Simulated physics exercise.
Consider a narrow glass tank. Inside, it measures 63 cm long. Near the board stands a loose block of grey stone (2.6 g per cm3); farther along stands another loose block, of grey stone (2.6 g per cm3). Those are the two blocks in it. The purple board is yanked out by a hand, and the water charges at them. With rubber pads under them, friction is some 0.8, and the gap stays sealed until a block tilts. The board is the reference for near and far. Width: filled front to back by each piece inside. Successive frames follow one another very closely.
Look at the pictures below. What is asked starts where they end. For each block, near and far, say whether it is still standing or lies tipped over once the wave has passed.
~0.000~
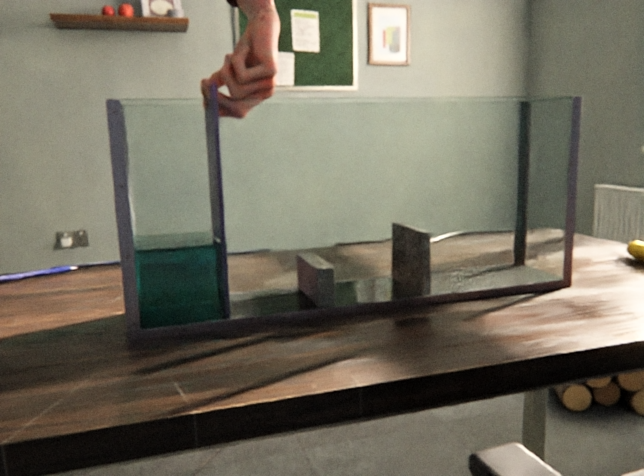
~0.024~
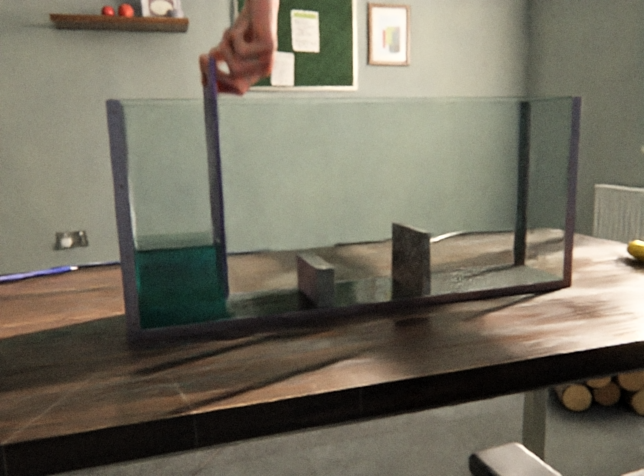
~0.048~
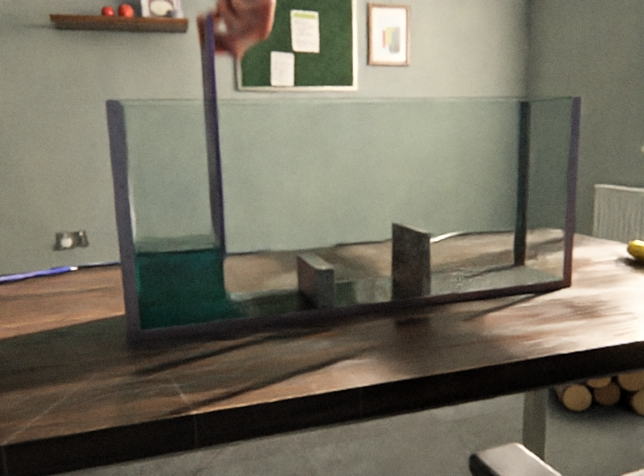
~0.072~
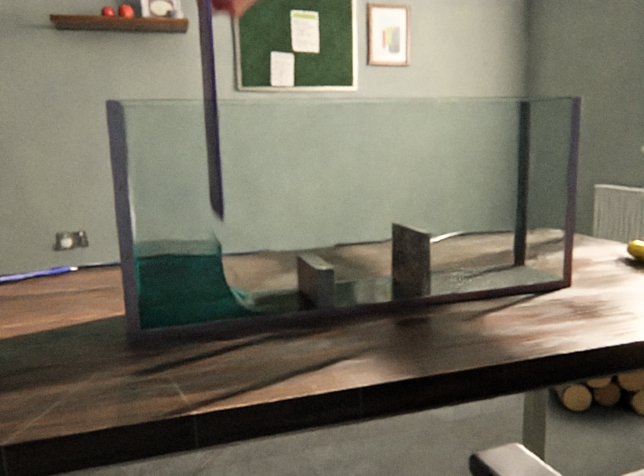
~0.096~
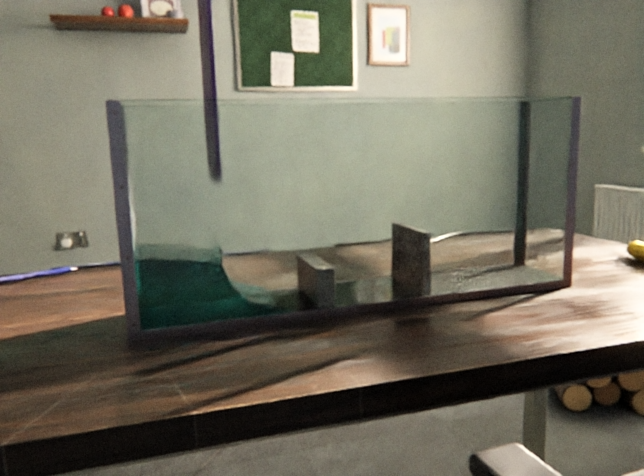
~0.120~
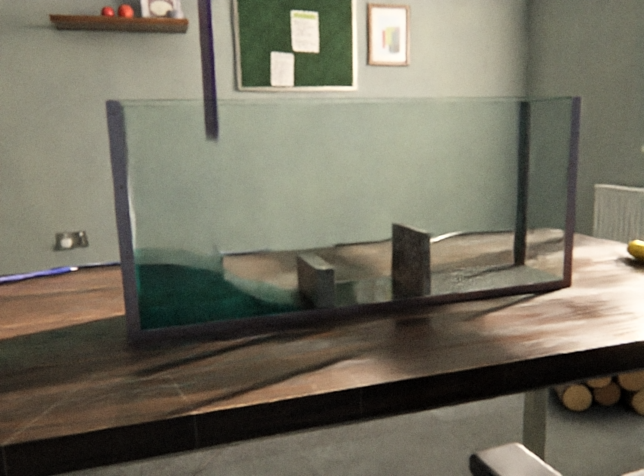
My prediction: The first block is bowled over, the second is still on its base.
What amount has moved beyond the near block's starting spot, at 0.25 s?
Around 0 %.
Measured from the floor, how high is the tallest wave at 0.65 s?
Not counting spray, it tops out near 4.5 cm.
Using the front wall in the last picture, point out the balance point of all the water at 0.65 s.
Look around (276, 300) on the front wall - that's where it is.
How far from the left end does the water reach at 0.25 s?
It has got out to near 24 cm from the left end.
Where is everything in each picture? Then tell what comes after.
The first picture shows level at the left end (139, 252); front at (225, 317); board bottom (228, 318); the near block's top is at (327, 270); the far block's top is at (428, 235).
The second picture shows level at the left end (139, 253); front at (233, 316); board bottom (227, 296).
The third picture shows level at the left end (139, 255); front at (247, 315); board bottom (225, 258).
The fourth picture shows level at the left end (140, 258); front at (263, 313); board bottom (222, 219).
The fifth picture shows level at the left end (140, 262); front at (280, 311); board bottom (220, 179).
The sixth picture shows level at the left end (140, 265); front at (299, 309); the board is clear; the near block's top is at (327, 271); the far block's top is at (428, 236).
After 0.25 s the front has run 24 cm from the left wall, the near block leans 5° and the far block is upright.
After 0.40 s the near block leans 24° and the far block is upright.
After 0.65 s the near block lies flat and the far block is upright.
In the end the near block lies flat and the far block is upright; 0 per cent of the water is past where the far block first stood.
